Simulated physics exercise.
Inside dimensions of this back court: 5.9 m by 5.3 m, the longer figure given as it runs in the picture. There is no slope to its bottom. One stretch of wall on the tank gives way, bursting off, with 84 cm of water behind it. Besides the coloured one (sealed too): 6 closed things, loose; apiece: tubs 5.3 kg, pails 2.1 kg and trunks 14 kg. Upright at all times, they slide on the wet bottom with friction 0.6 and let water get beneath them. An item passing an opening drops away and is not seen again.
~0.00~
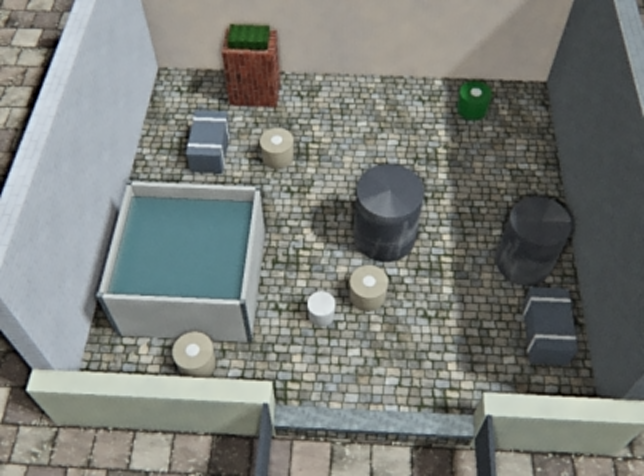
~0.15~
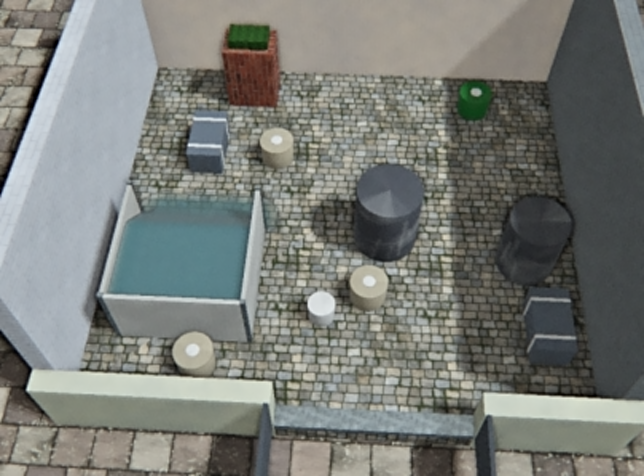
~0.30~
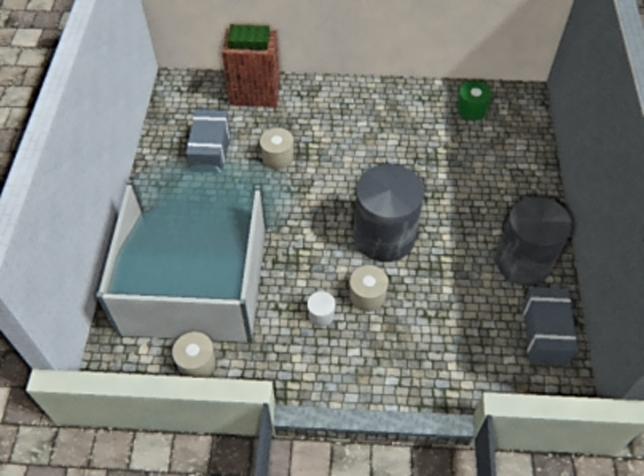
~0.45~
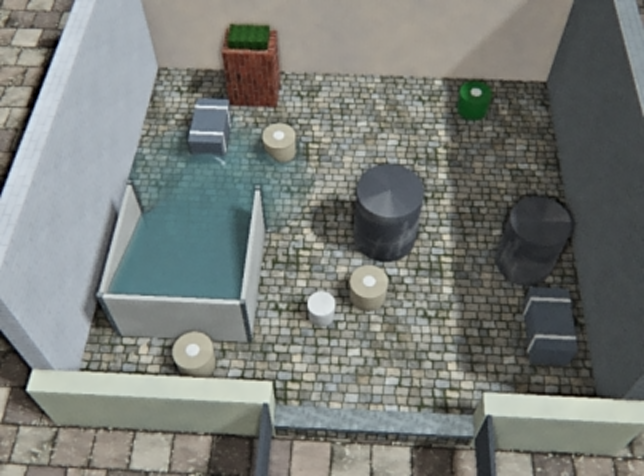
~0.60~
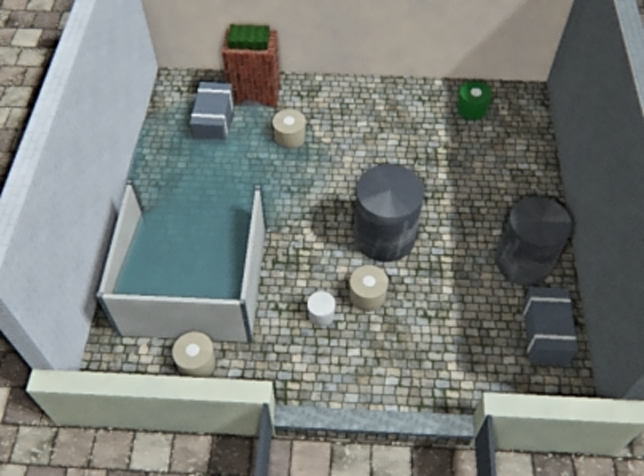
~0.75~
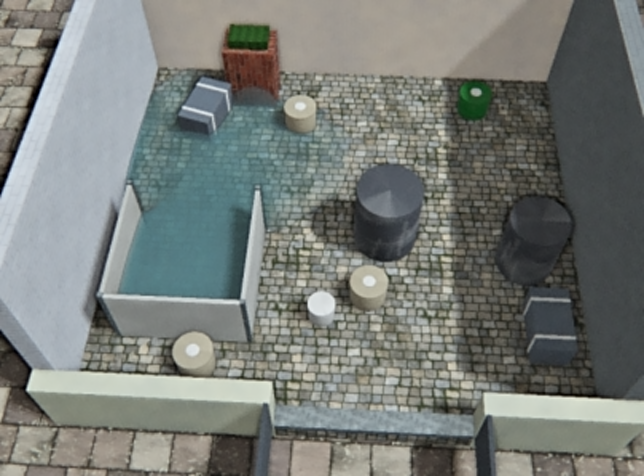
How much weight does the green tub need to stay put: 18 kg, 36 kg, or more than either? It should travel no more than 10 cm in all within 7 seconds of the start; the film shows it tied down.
It needs more than 36 kg.
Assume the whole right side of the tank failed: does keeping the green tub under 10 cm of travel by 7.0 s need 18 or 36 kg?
In that case only the higher weight holds it.
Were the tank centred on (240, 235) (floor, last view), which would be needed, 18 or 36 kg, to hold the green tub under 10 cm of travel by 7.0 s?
Then, in short, nothing offered works.
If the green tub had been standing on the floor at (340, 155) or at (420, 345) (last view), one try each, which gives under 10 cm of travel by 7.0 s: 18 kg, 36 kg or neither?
Well, just the big one for the first, the little one does for the second.
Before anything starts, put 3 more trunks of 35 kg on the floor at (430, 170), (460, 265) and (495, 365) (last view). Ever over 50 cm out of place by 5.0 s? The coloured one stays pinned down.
First one went beyond, second stayed within, third stayed within.
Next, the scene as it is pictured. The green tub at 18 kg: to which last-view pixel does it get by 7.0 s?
Near (468, 202).
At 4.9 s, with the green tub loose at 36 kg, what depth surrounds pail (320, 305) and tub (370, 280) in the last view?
Close to 0 and 1 centimetres.
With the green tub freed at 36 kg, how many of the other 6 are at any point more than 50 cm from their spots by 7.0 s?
Count: 5.
After 1.4 s the green tub would be 0 cm from its start with 18 kg and 0 cm from its start with 36 kg; 0 cm of water round it then.
After 3.1 s the green tub would be 94 cm from its start with 18 kg and 42 cm from its start with 36 kg; 10 cm of water round it then.
After 4.9 s the green tub would be 197 cm from its start with 18 kg and 50 cm from its start with 36 kg; 13 cm of water round it then.
After 7.0 s the green tub would be 198 cm from its start with 18 kg and 50 cm from its start with 36 kg; 12 cm of water round it then.
